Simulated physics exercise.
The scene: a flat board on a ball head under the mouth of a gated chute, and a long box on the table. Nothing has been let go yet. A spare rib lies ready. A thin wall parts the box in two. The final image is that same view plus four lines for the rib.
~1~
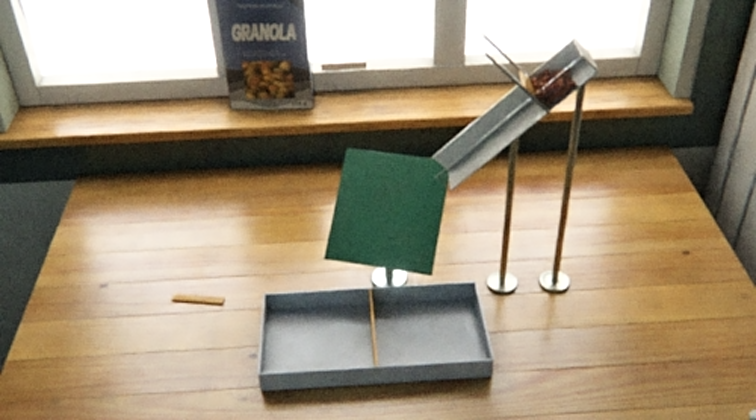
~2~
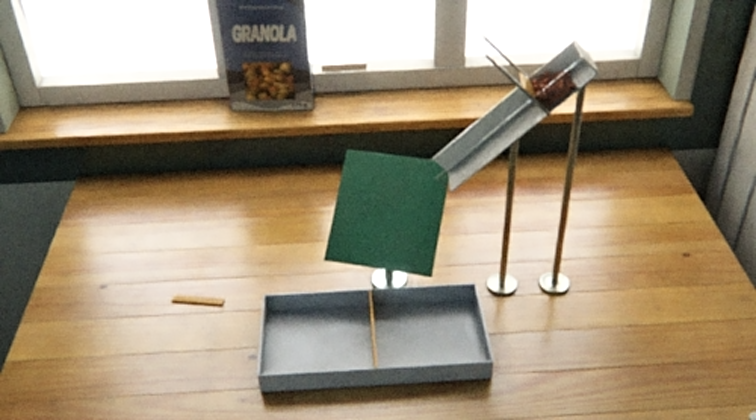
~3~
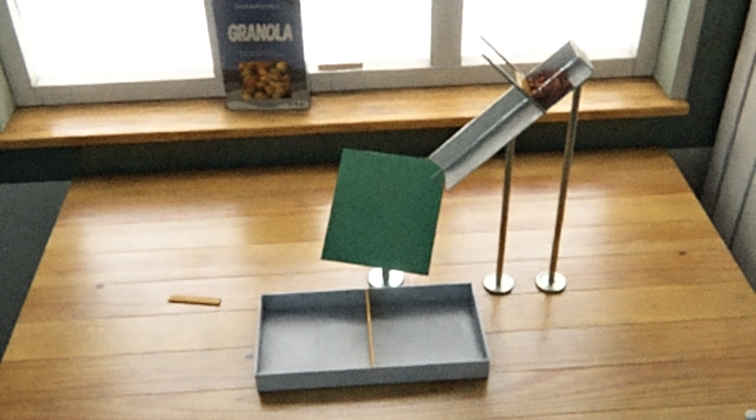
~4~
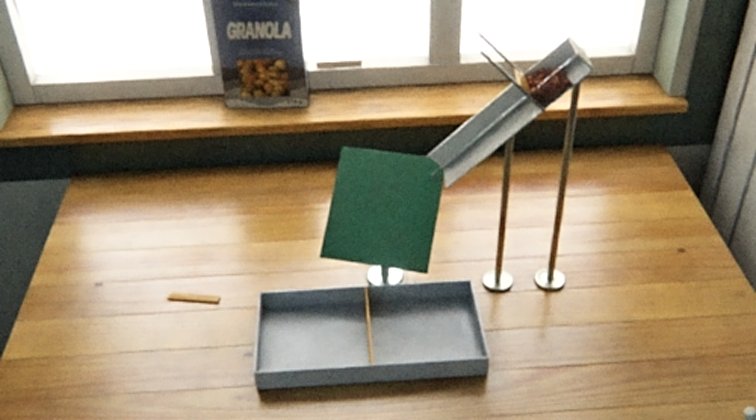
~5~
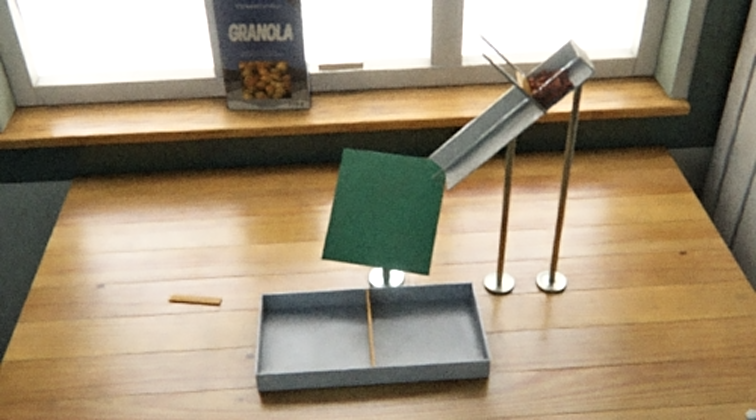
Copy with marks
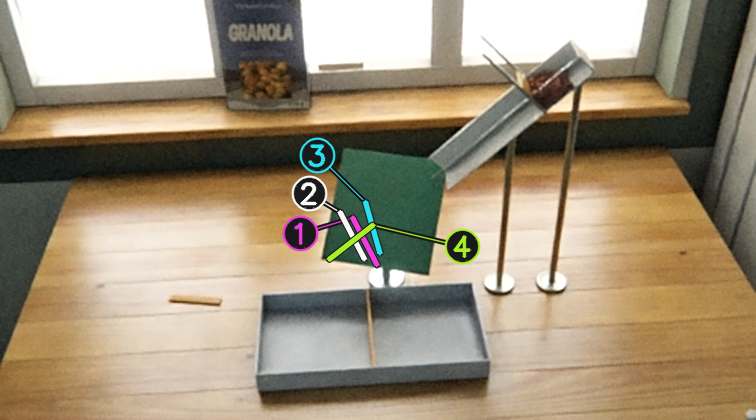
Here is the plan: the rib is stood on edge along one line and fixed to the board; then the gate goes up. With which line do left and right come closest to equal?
It is 2.
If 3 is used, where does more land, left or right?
More lands on the right.
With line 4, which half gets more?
More lands on the left.
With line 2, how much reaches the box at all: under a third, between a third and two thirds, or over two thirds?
Over two thirds.
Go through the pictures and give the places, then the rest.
Load behind the gate (554, 88), clay pellets; lip of the chute (450, 180), sloping fairly steeply, in the first frame.
Middle of the board (388, 211), tilted fairly steeply; middle of its low edge (377, 268); of its high edge (399, 156), in the second frame.
Front corners of the box (255, 374) and (489, 360); front end of its middle wall (373, 367); gate still shut (522, 83), in the third frame.
Middle of the load (549, 86); lip (445, 178), in the fourth frame.
Middle of the load (551, 89); lip (447, 180), in the fifth frame.
On the marked copy, line 1 from (352, 217) to (376, 264); line 2 from (340, 212) to (364, 258); line 3 from (365, 202) to (379, 252); line 4 from (373, 225) to (329, 259).
With 1, of what is caught, roughly a quarter in the left half, the larger part in the right.
With 2, of what is caught, roughly half in the left half, roughly half in the right.
With 3, of what is caught, roughly a quarter in the left half, the larger part in the right.
With 4, of what is caught, the larger part in the left half, about a tenth in the right.
